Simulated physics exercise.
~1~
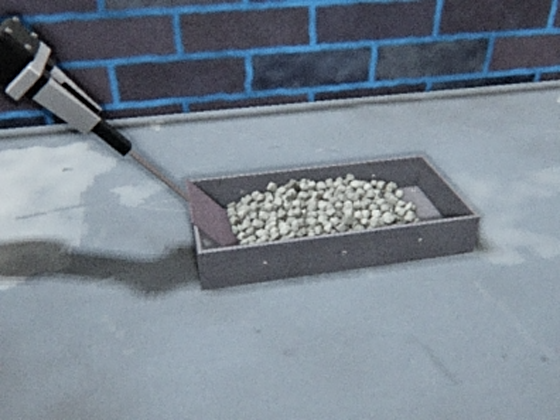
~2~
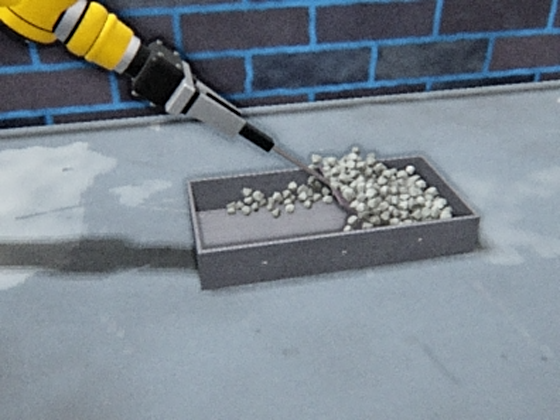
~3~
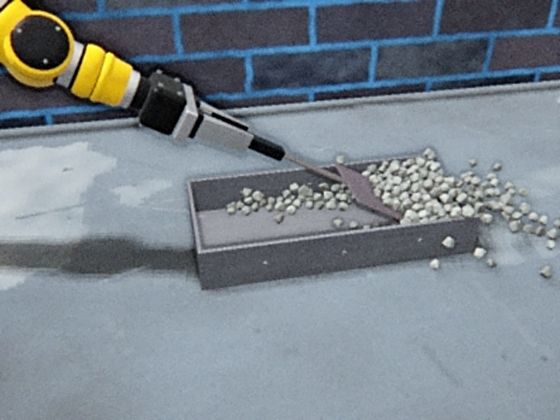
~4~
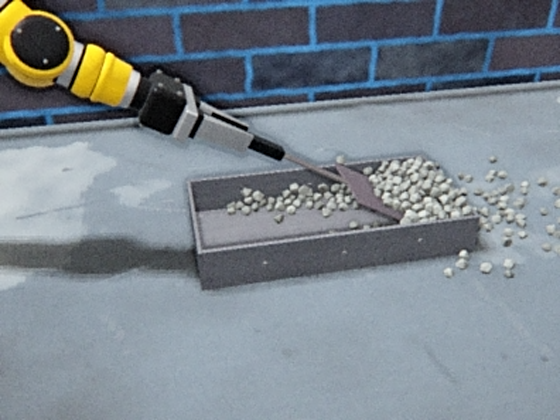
A robot arm pushes pebbles rightward in a tin with a turner, spilling some outside.
